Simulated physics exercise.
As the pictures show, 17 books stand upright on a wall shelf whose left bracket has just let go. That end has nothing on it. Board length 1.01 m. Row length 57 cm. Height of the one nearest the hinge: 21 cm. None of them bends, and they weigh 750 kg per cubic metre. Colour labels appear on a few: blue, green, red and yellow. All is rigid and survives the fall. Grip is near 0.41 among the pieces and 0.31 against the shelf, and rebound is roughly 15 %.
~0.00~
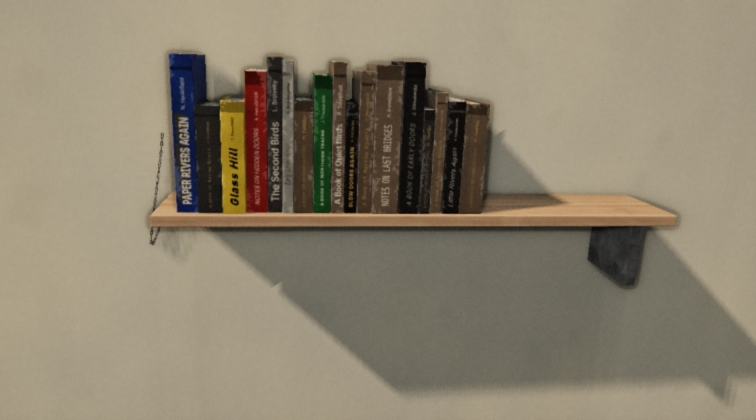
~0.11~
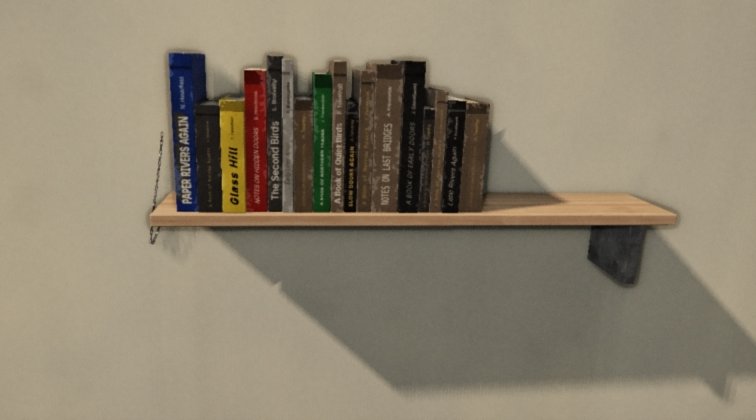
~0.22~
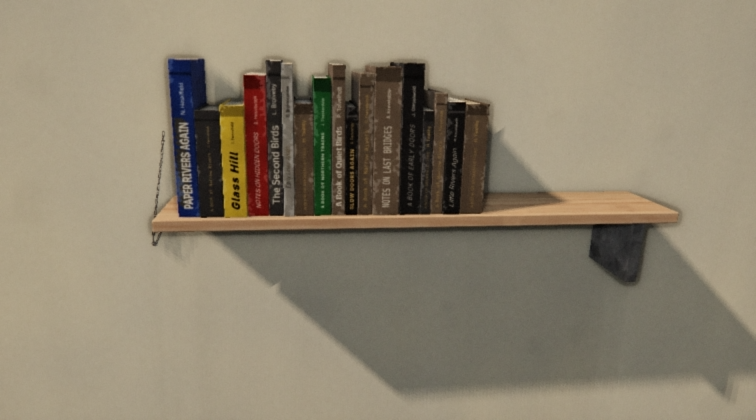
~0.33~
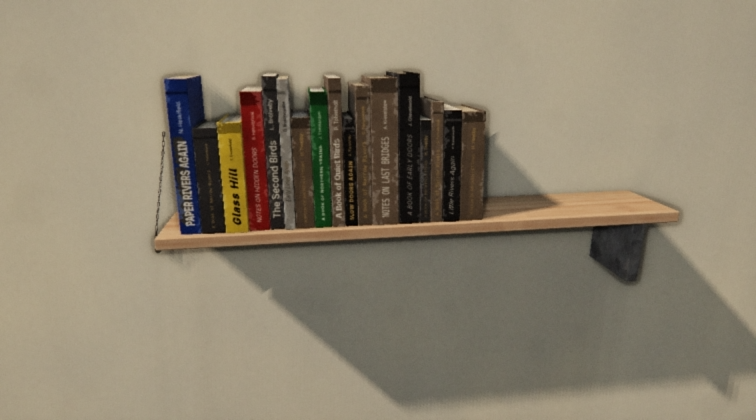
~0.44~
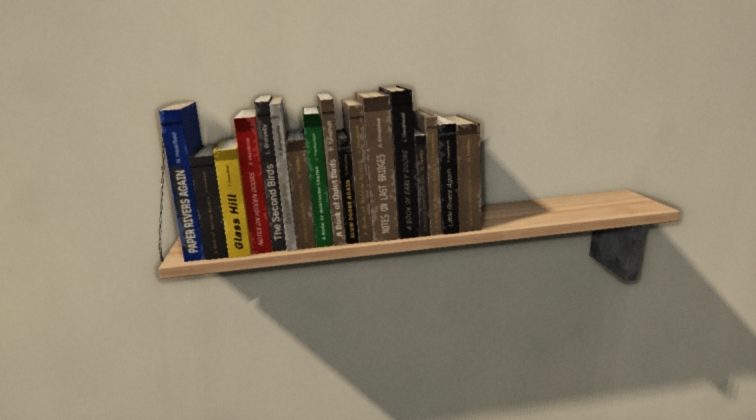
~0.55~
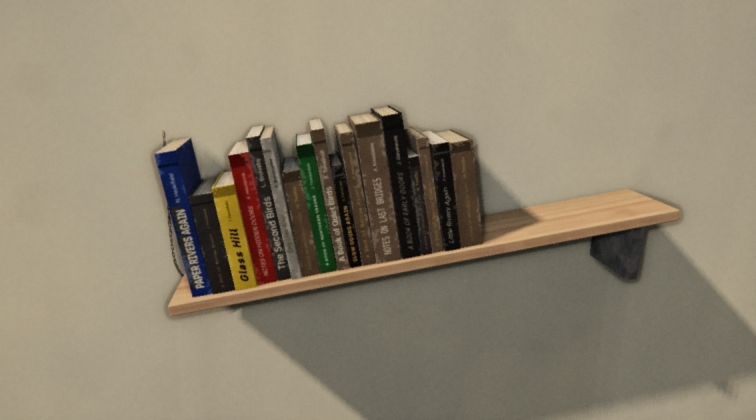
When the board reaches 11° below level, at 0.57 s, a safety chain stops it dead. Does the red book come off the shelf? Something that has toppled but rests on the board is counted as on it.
Yes, it comes off.
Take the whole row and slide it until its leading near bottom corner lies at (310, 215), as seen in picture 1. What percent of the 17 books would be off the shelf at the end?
Share at the end: 10 per cent.
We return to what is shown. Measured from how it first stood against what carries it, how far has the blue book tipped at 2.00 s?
Some 90 degrees.
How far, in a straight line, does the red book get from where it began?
Roughly 135 centimetres.
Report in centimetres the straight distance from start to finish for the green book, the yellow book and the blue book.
Green 30 cm, yellow 140 cm, blue 160 cm.
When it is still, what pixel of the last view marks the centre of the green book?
Check around (218, 251) in the last image.
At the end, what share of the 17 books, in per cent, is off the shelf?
That comes to around 30 percent.
After 0.78 s, none of the 17 books off the shelf, 17 disturbed; red book 19° from how it stood; blue book 20° from how it stood.
After 1.10 s, 1 of the 17 books off the shelf; red book 48° from how it stood; blue book on its side.
After 1.44 s, 4 of the 17 books off the shelf; red book upside down; yellow book on its side.
After 2.00 s, 5 of the 17 books off the shelf; red book on its side; yellow book on its side.
In the end (2.7 s), 5 of the 17 books off the shelf; red book on its side; yellow book on its side; blue book on its side.
